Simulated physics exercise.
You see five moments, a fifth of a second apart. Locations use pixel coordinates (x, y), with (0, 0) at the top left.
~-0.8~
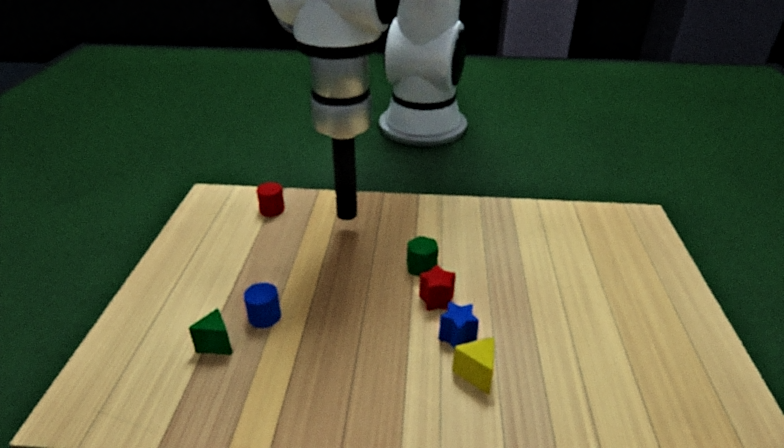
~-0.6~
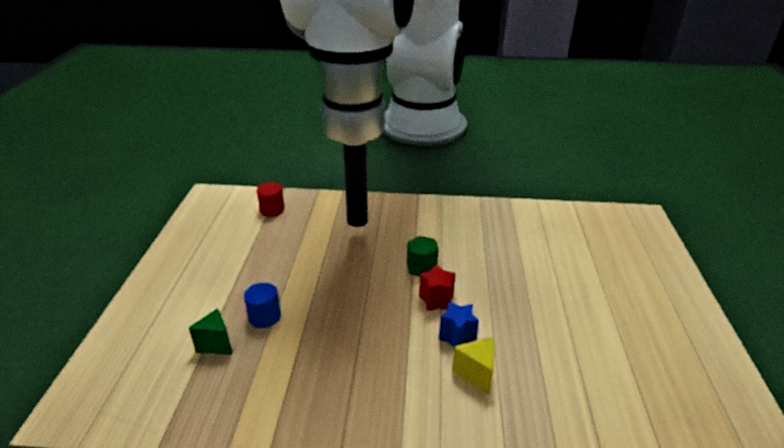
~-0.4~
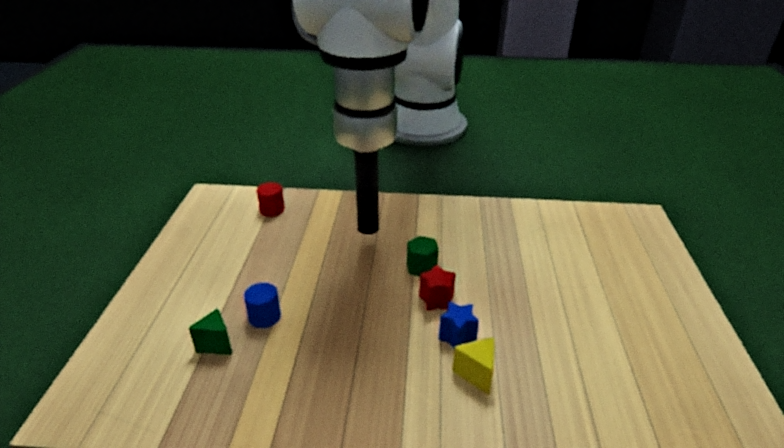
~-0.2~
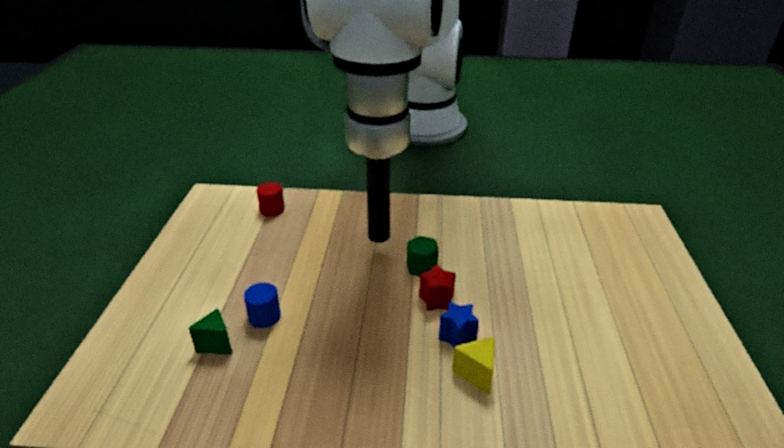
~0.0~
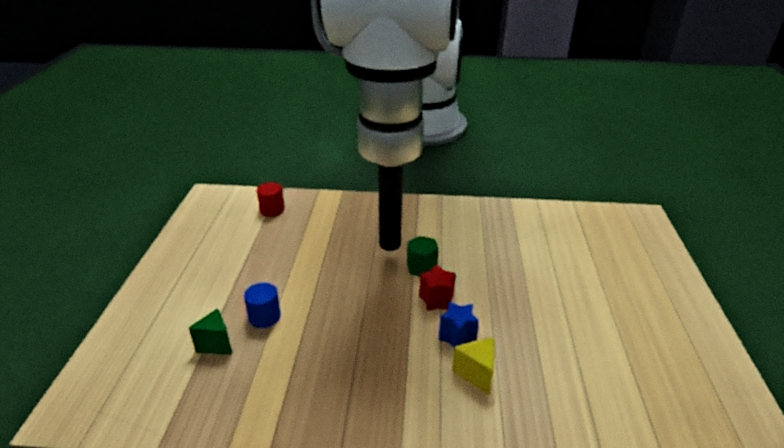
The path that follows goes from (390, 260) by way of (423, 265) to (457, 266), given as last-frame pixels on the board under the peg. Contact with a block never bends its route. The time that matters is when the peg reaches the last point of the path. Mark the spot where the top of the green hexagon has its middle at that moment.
At roughly (477, 257).
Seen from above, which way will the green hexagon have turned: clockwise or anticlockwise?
Turns clockwise.
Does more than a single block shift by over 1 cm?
It seems not.
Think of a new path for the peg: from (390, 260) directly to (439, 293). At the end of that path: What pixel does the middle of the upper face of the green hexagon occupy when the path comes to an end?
At roughly (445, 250).
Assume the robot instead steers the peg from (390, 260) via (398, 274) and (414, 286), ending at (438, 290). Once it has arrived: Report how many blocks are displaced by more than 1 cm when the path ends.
The number of blocks that move over 1 cm is one.
The first path, step by step. Halfway along, peg at (424, 249); green hexagon at (450, 251).
At the end, peg at (459, 251); green hexagon at (477, 257), turned 60° clockwise; red star-shaped block unmoved.
